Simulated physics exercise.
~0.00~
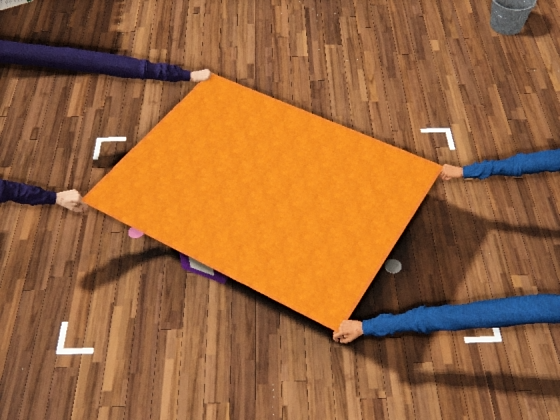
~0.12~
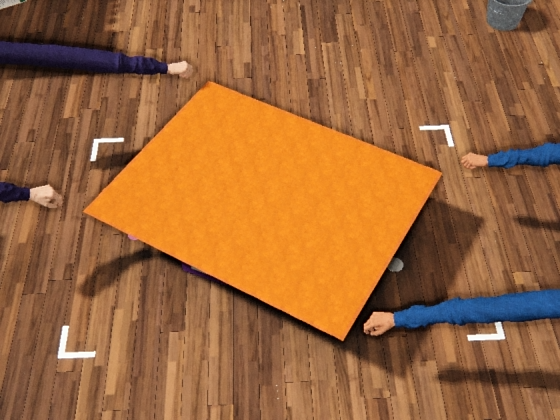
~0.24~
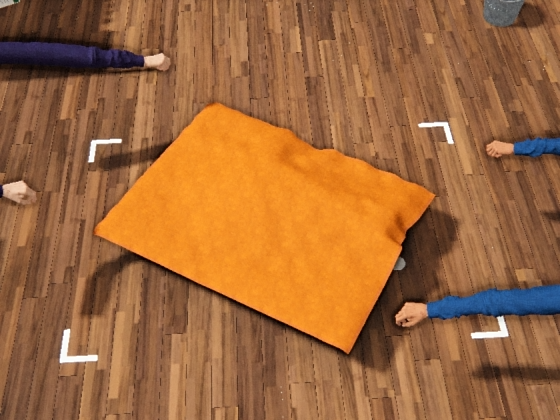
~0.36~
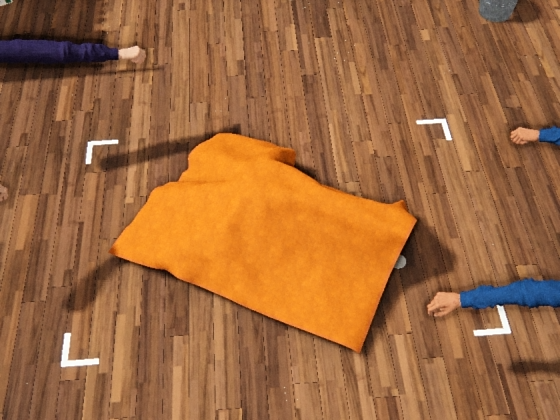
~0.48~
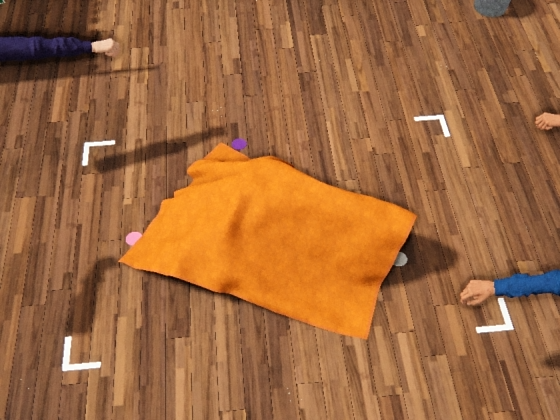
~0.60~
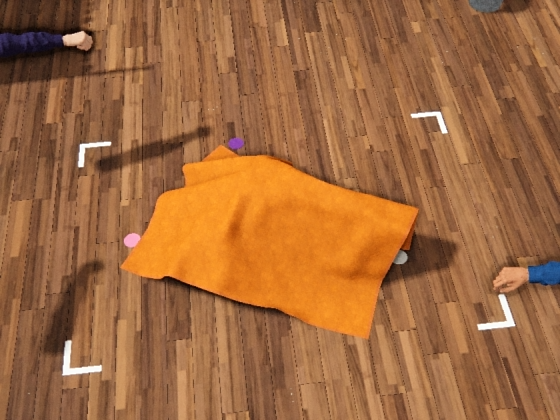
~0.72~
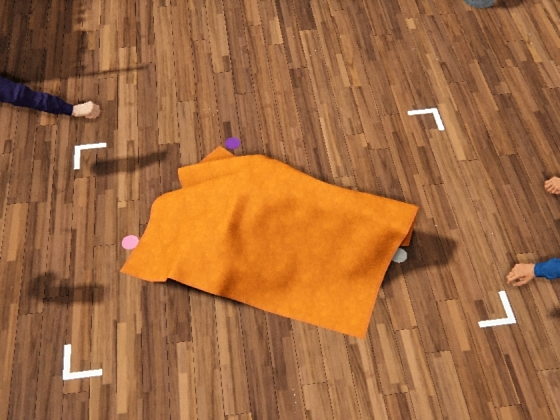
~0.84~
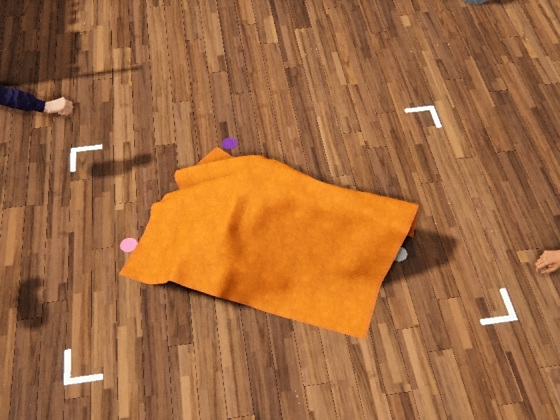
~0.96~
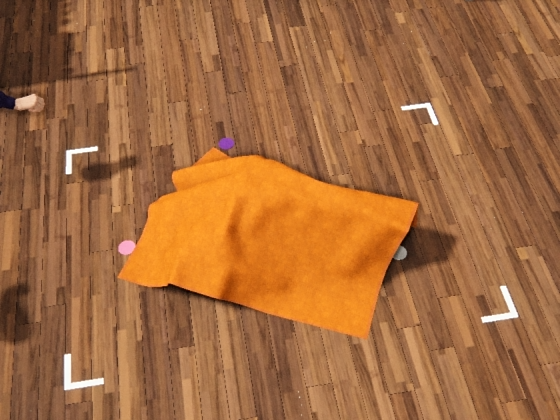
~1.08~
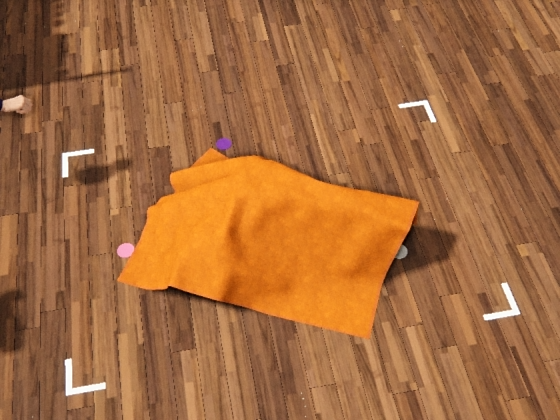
To begin with, four hands, two in dark sleeves on the left and two in blue sleeves on the right, hold an orange blanket stretched flat above a wooden floor marked with white corner brackets. The hands let go and draw back towards the sides as the blanket starts to drop. Its upper edge ripples, then it sags and crumples over objects beneath it. It settles into a lumpy, folded heap, with pink, purple and pale grey bits showing at its edges. The arms withdraw further while the view drifts slightly, and the blanket lies still at the end.
